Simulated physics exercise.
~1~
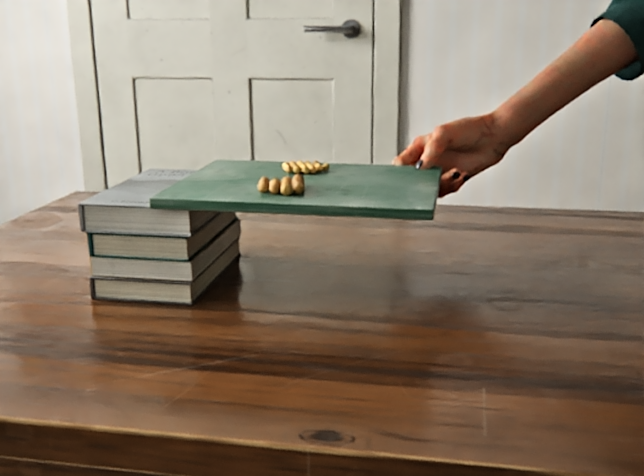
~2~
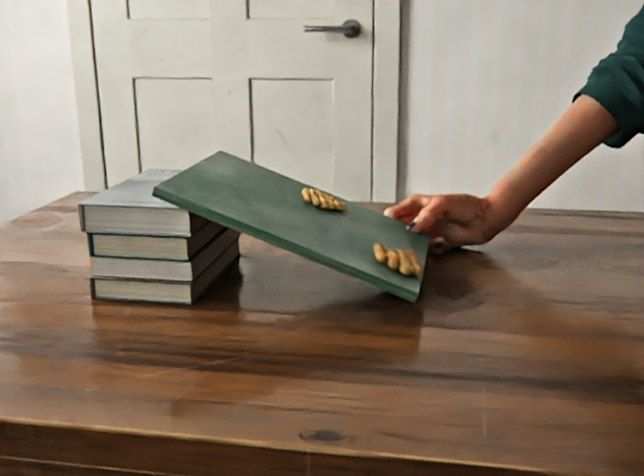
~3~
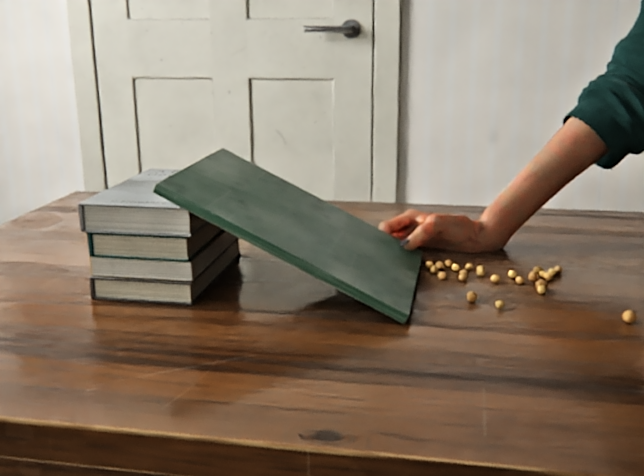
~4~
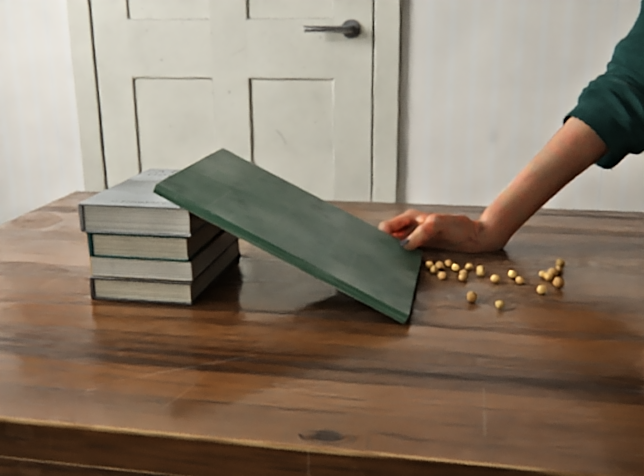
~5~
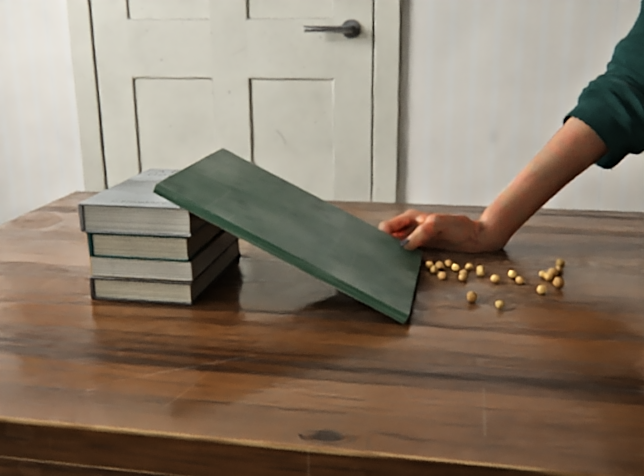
Hand lowering green board propped on stacked books to a wooden table, small tan pieces sliding off and scattering to the right.
